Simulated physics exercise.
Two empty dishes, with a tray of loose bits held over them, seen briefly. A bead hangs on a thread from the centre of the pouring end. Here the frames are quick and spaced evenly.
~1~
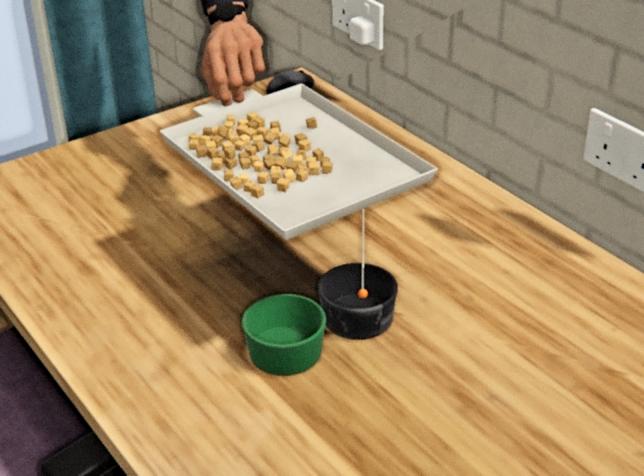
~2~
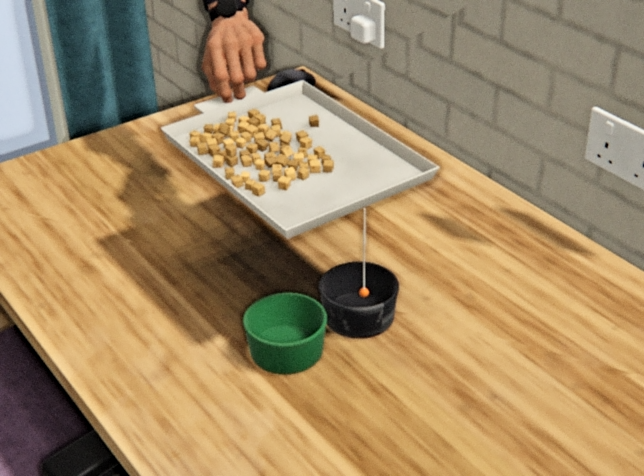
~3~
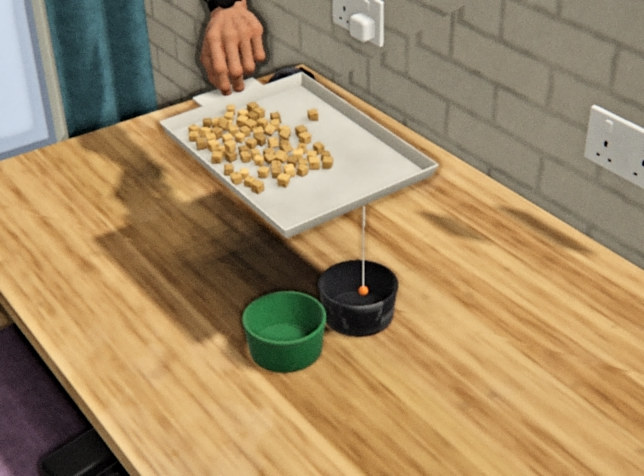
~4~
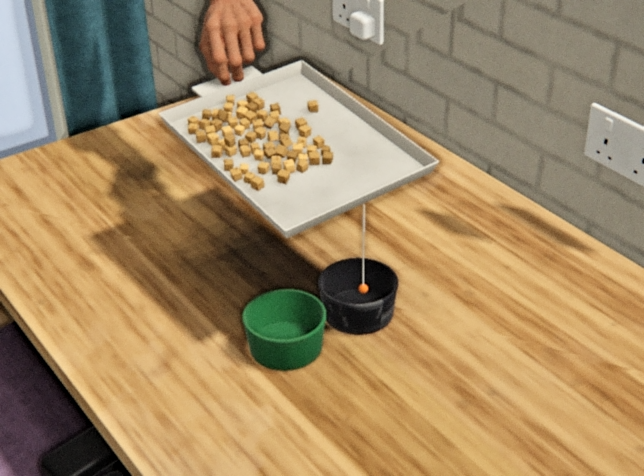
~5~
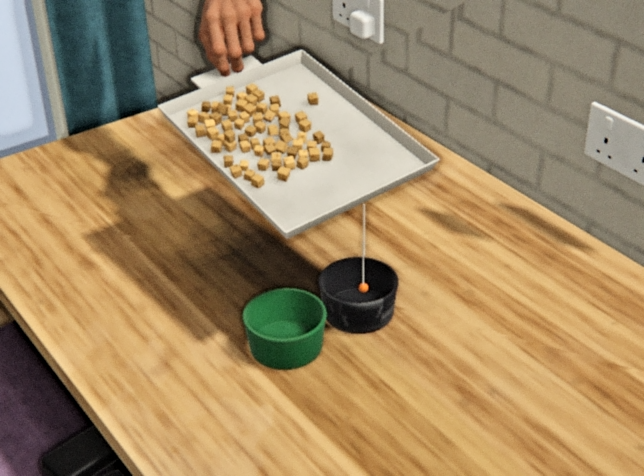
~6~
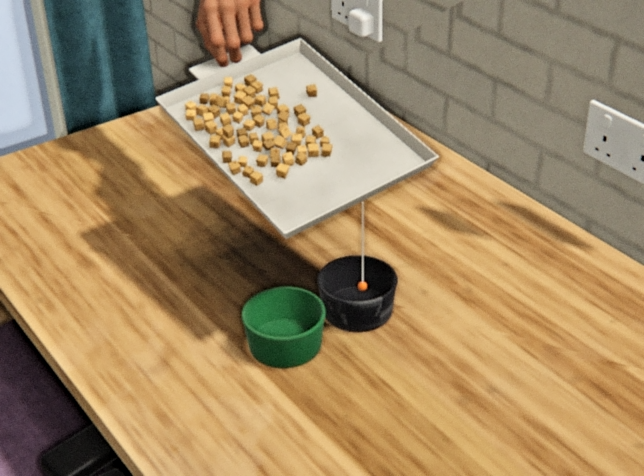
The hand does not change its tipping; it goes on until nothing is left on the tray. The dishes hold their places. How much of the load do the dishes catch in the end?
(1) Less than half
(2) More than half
Answer: 1.
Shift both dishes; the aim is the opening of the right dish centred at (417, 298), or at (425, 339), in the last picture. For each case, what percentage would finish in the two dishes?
Approximately 30 percent, followed by approximately 0 percent.
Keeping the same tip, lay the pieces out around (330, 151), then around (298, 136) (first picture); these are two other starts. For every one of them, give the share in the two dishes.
First some 30, then 30 per cent.
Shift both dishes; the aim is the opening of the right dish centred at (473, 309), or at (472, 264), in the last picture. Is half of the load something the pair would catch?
Well, a minority share the first time and a minority share the next.
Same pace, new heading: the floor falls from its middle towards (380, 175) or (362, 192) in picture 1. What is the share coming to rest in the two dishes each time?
0 % and 0 %.
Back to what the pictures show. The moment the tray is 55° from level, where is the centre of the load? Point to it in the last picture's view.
The load is centred about (282, 185).
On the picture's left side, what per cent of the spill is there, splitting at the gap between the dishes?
Close to 50 %.
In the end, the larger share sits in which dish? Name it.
The one at left wins.
Soon after the last picture, tray tipped steeply; nearly all on the tray; a small part in the air.
A little later, tray tipped right over; most on the tray; a small part outside both; a small part in the air.
Later still, tray tipped past a quarter turn; about a third in the left dish; about two thirds outside both.
At rest, tray tipped past a quarter turn; about a third in the left dish; none in the right dish; about two thirds outside both.
